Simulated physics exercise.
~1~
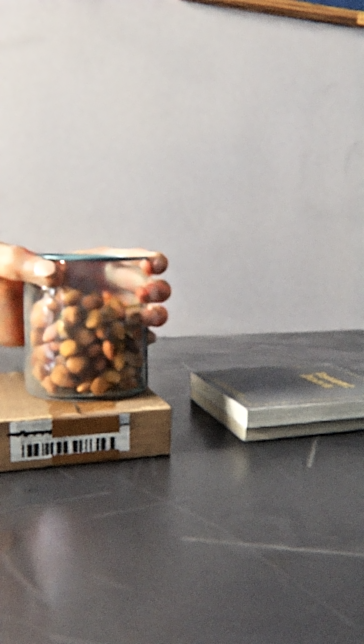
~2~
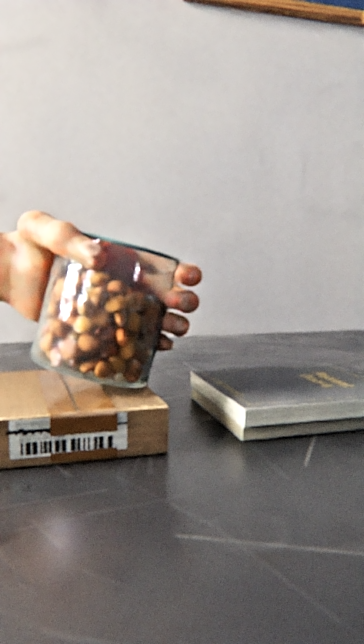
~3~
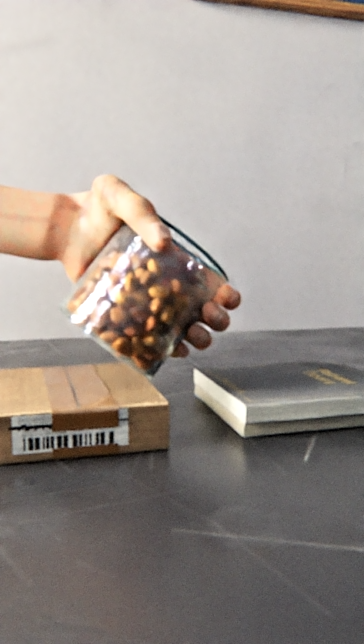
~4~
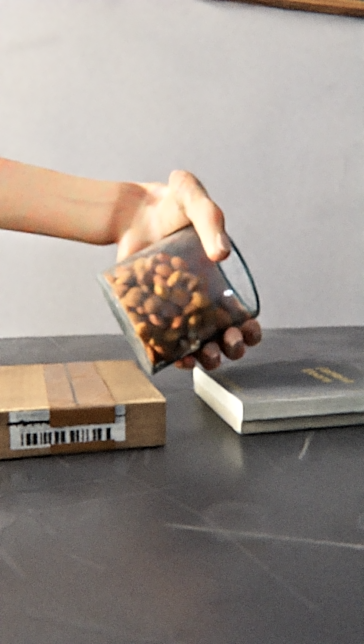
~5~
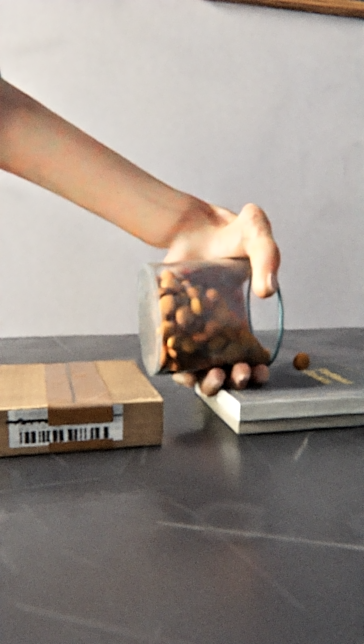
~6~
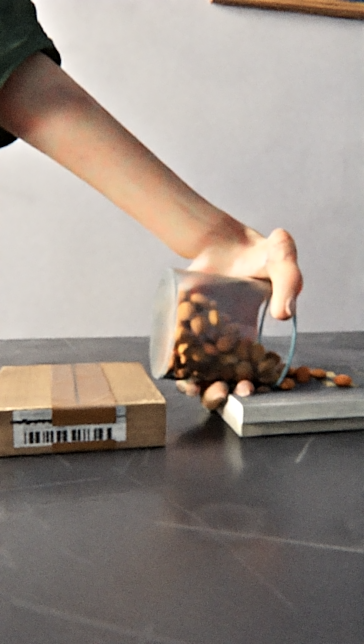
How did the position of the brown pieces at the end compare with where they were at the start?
They started in the upright glass above the cardboard box on the left, and by the end they were well to the right, mostly in the tipped glass by the grey book, with a few on the cover.
